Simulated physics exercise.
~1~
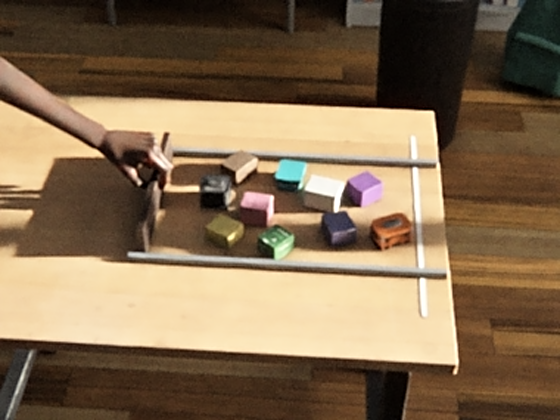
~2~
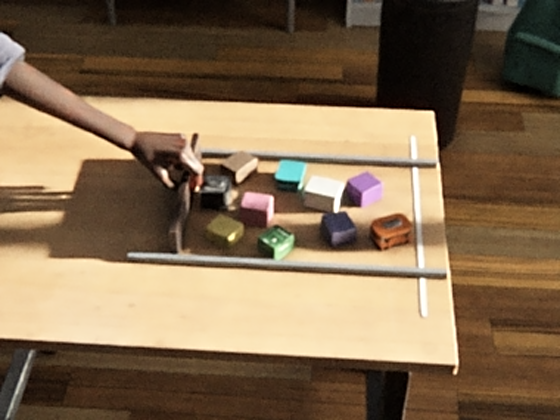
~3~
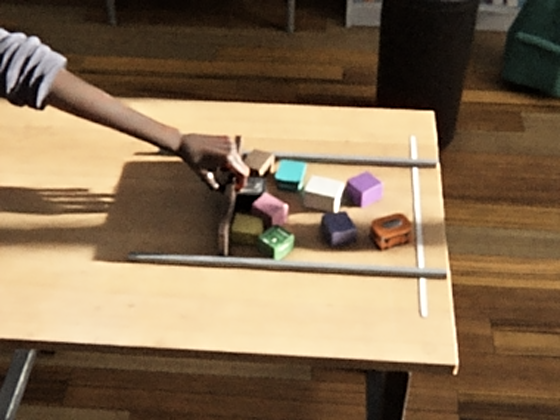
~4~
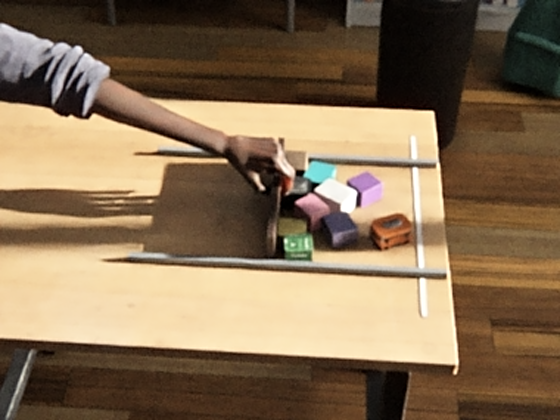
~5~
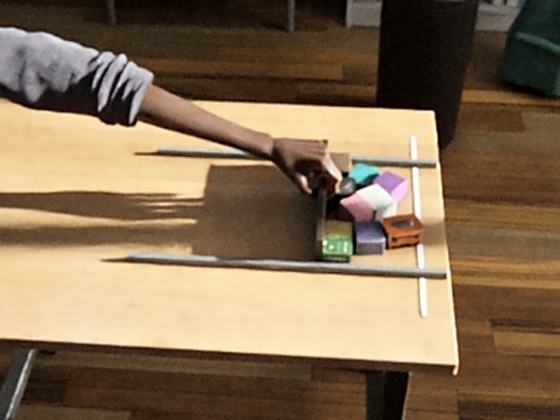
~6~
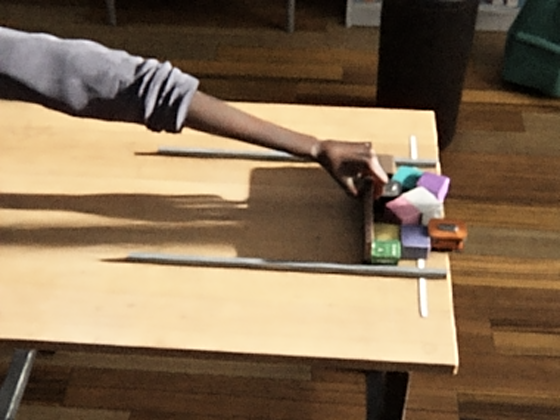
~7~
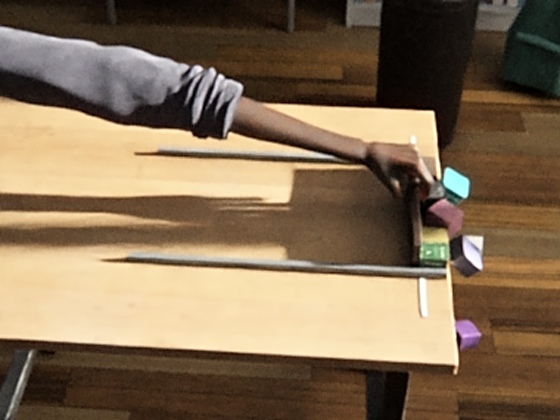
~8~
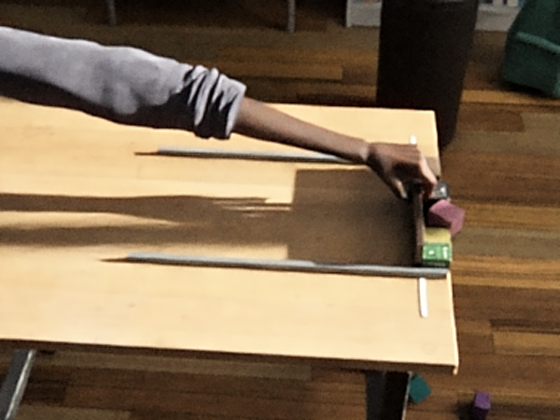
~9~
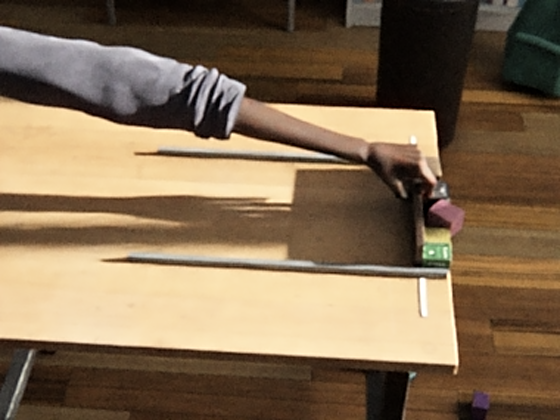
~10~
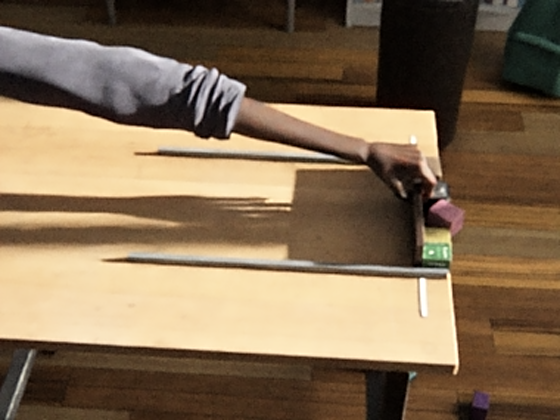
A hand slides an upright dark board rightward across a pale wooden table, seen from above at an angle, between two grey rails towards a strip of white tape near the right edge. Ahead of it lie small blocks and cases in turquoise, white, purple, pink, green, olive, black, dark blue and orange. The board gathers the nearest ones, then bunches them all together and pushes them over the tape. The turquoise, white, blue, purple and orange pieces go over the edge. The board stops at the tape, with the black, pink and green pieces still crowded at the brink.
